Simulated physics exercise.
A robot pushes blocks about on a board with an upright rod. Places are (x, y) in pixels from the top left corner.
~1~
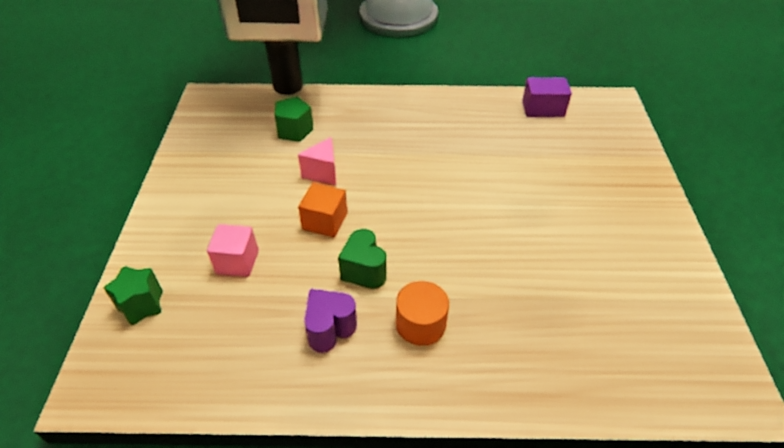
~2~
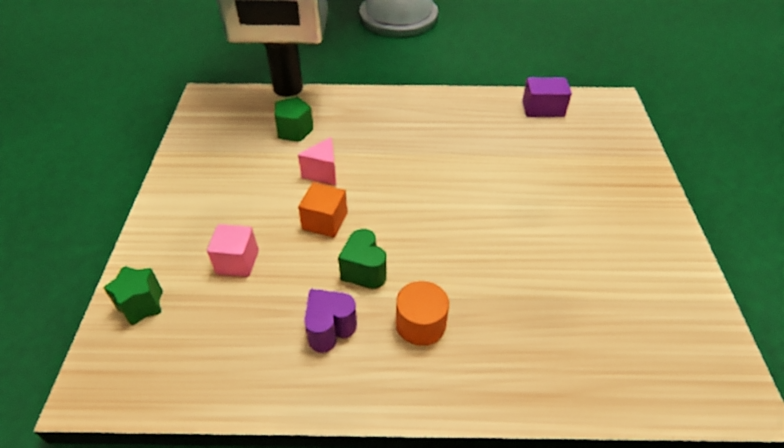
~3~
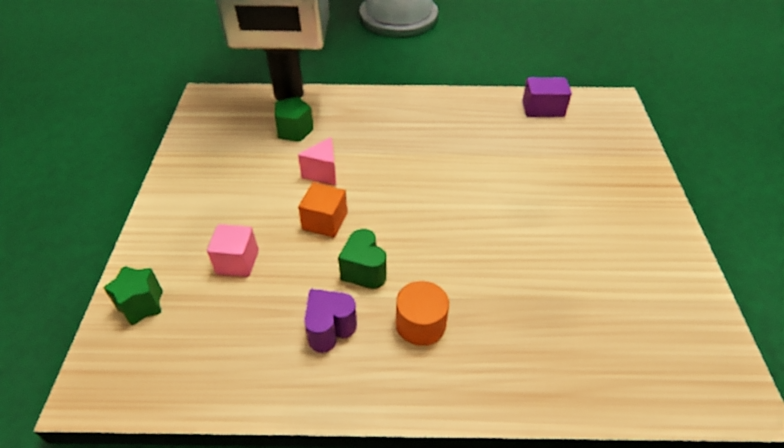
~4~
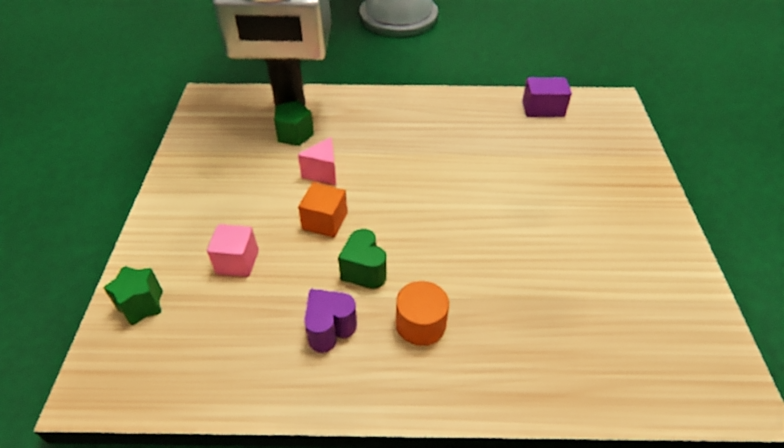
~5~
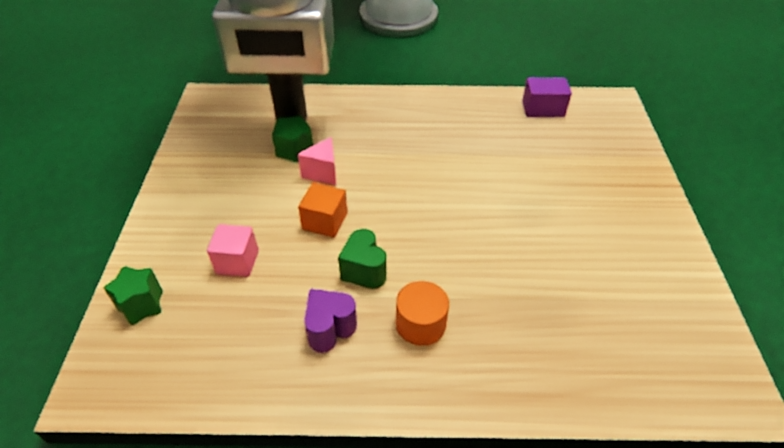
On a light wooden board scattered with coloured blocks, a robot's upright dark rod moves slowly toward the viewer from the far edge, meets a green block and pushes it a short way nearer, beside a pink triangle.
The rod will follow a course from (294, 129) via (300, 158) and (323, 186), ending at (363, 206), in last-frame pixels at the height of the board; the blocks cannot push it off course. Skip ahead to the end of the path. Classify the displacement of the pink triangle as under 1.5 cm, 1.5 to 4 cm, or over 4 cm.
The best fit is over 4 cm.
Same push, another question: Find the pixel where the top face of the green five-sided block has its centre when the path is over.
The middle of its top is at (292, 180).
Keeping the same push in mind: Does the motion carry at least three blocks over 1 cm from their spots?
No - that is not the case.
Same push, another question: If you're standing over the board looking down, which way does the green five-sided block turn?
Prediction: Clockwise.
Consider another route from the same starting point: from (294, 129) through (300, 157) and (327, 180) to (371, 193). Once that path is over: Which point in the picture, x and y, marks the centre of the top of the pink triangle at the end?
In the picture, that point is around (381, 190).
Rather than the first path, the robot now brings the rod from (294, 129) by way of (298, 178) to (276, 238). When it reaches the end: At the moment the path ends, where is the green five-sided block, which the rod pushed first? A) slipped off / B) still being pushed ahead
B (still being pushed ahead)
What follows on the original path. One third of the way, rod at (298, 148); green five-sided block at (291, 159), turned 20° clockwise; pink triangle at (325, 157), turned 40° anticlockwise.
Two thirds of the way, rod at (322, 174); green five-sided block at (292, 180), turned 55° clockwise; pink triangle at (347, 172), turned 35° anticlockwise.
At the end, rod at (362, 195); green five-sided block at (292, 180), turned 55° clockwise; pink triangle at (391, 191), turned 25° anticlockwise; orange four-sided block in place.
